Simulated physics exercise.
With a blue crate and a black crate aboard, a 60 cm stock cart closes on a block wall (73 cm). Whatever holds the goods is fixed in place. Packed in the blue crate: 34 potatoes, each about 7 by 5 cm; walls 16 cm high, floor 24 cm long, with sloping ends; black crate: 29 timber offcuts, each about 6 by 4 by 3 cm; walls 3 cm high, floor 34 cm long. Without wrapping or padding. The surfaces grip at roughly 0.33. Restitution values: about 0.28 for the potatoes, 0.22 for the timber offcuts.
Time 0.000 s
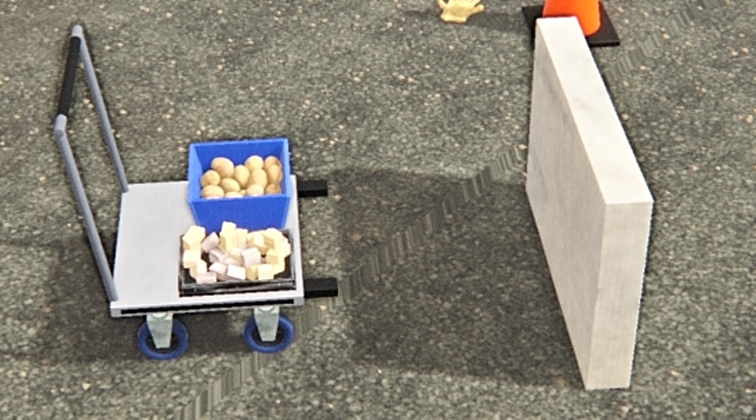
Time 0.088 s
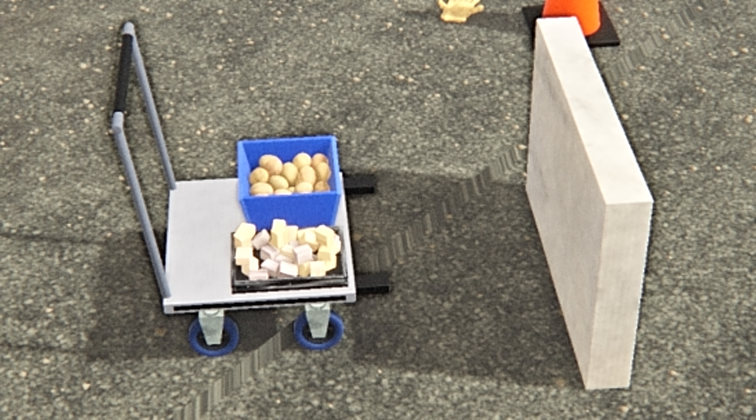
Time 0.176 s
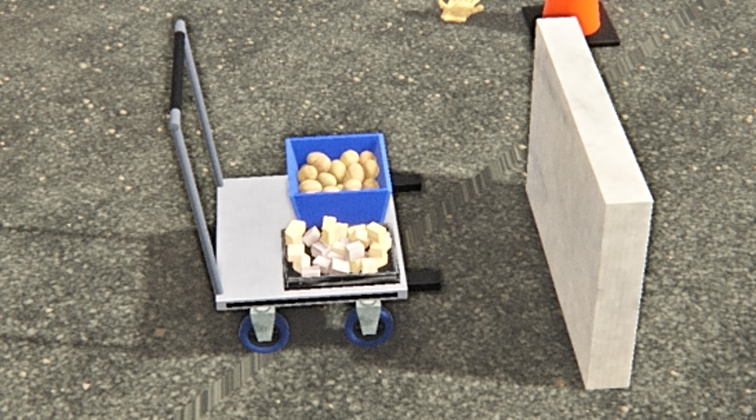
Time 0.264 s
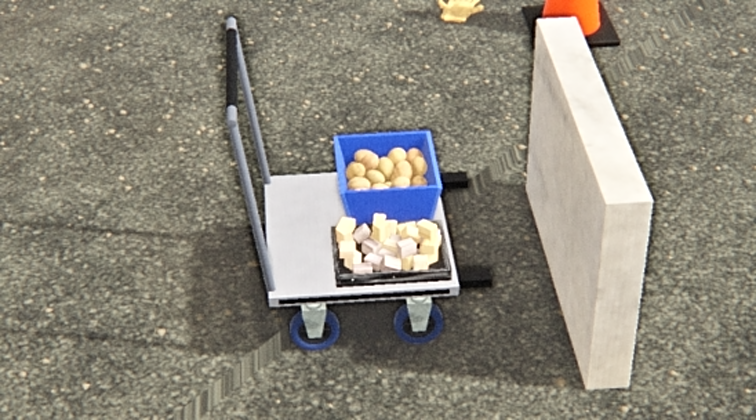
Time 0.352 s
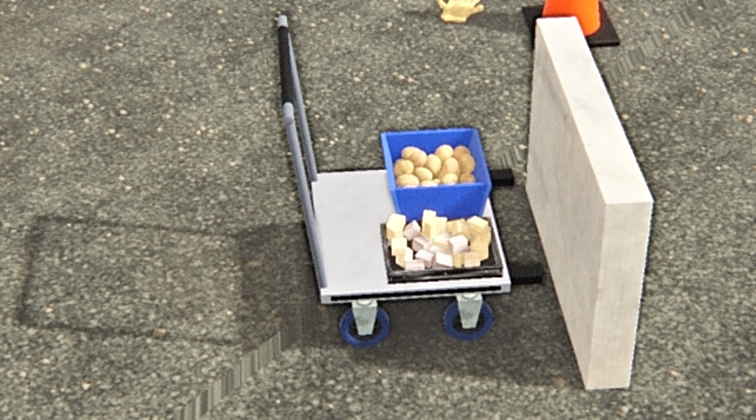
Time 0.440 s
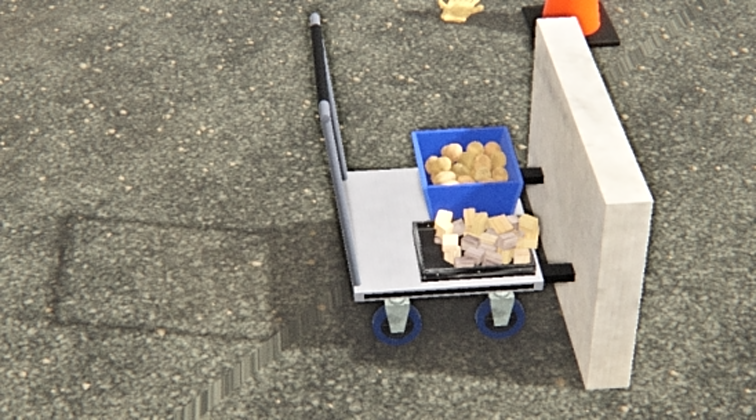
At the start, a flat cart with a tall handle stands at the left, carrying a blue crate of round, tan objects and a black crate of pale blocks. It rolls right across the pavement until its front bumpers meet the upright slab, and the pale blocks shift toward the right side of their crate.
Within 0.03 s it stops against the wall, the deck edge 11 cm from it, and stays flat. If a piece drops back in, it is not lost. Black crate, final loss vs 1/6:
The loss is above one in six.
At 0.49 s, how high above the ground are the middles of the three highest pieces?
Roughly 42 cm.
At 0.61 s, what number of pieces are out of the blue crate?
About, blue crate: 0.
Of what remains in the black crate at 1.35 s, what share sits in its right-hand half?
Share in that half: Close to 80 %.
After 0.49 s, blue crate 34 in, 0 out and black crate 26 in, 3 out.
After 0.61 s, blue crate 34 in, 0 out and black crate 25 in, 4 out.
After 0.84 s, blue crate 34 in, 0 out and black crate 22 in, 7 out.
Outcome (at 1.35 s), blue crate 34 in, 0 out and black crate 21 in, 8 out. Asked share, 8 of 29, 28 per cent.
